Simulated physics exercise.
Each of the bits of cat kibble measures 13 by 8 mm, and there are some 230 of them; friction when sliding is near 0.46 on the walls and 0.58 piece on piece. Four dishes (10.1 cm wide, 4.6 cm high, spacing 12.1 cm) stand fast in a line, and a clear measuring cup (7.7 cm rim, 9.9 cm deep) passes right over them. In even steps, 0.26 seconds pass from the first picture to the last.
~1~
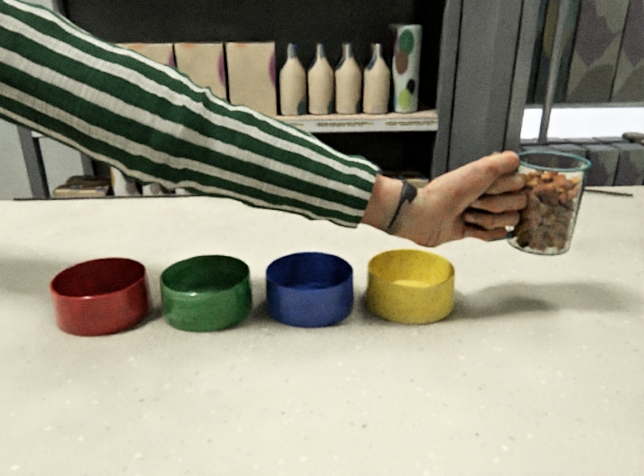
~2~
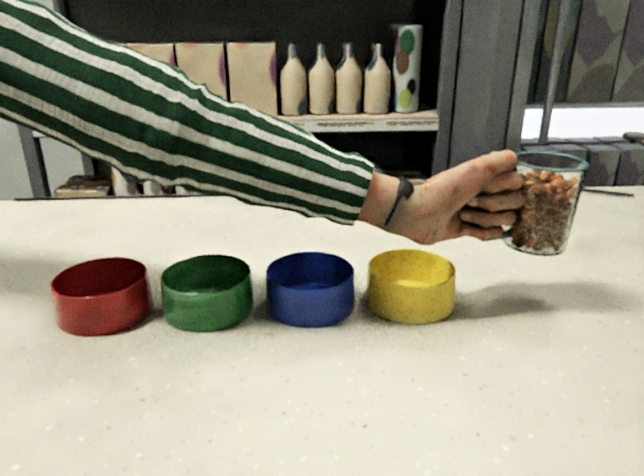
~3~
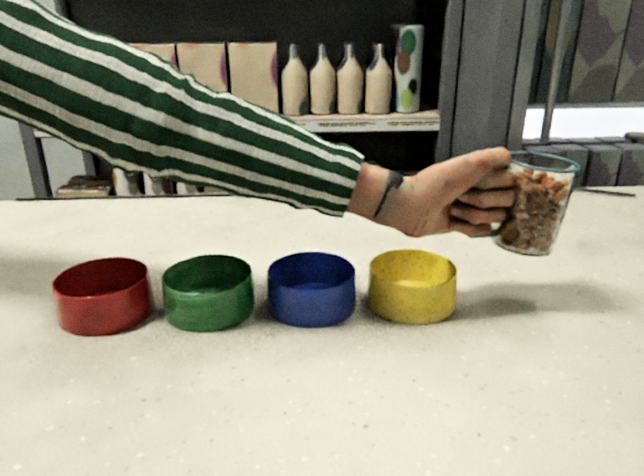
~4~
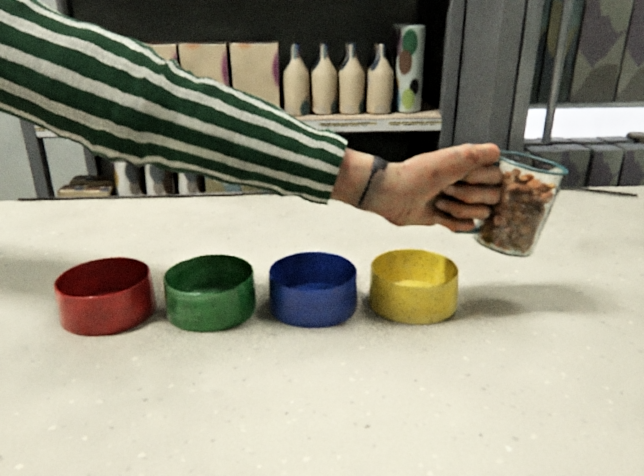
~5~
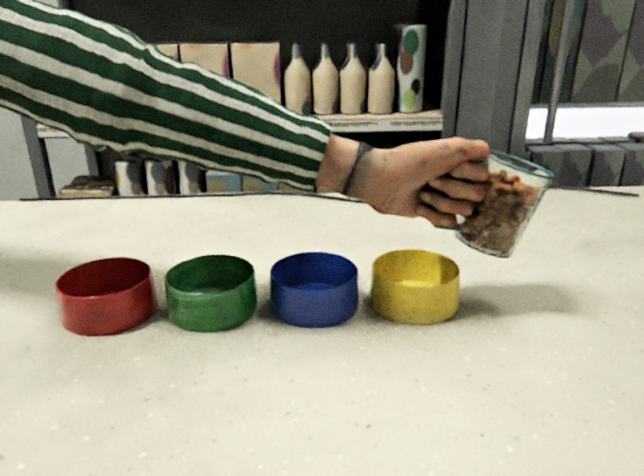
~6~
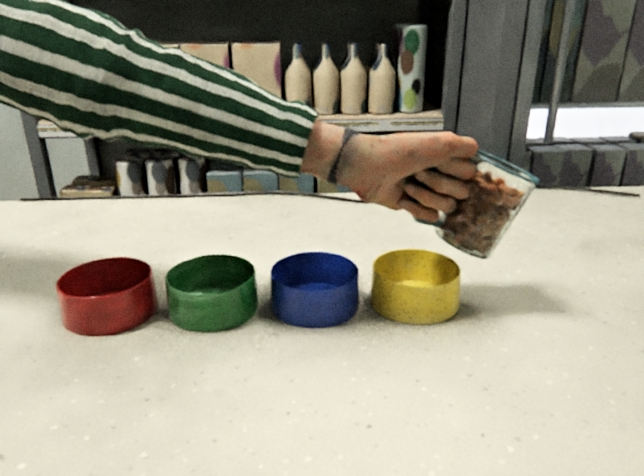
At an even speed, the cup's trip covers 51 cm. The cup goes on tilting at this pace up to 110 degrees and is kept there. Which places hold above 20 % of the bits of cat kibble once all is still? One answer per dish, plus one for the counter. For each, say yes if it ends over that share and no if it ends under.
In order: Red: Its share will not go past a fifth. Blue: Its share will not go past a fifth. Green: Its share will go past a fifth. Yellow: Its share will not go past a fifth. Counter: Its share will go past a fifth.
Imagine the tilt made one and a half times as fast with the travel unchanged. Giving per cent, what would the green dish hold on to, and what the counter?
Then green ends at 20 and the counter at 30.
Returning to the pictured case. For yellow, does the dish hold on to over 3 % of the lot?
As for yellow: That's wrong.
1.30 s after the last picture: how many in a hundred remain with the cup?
About 40 percent.
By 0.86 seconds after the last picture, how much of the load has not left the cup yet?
Some 75 per cent.
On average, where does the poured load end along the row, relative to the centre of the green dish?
Roughly 2 cm to the left.
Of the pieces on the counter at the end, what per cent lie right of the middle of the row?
Share on that side: Roughly 0 %.
Then, 0.52 s after the last picture, tilt 84 degrees; cup holds 100 %.
Then, 0.86 s after the last picture, tilt 110 degrees; cup holds 75 %, blue 10 %, green 10 %.
Then, 1.30 s after the last picture, tilt 110 degrees; cup holds 40 %, red 5 %, blue 10 %, green 35 %.
In the end, red 5 %, blue 10 %, green 35 %, yellow 0 %, counter 50 %, cup 5 %.
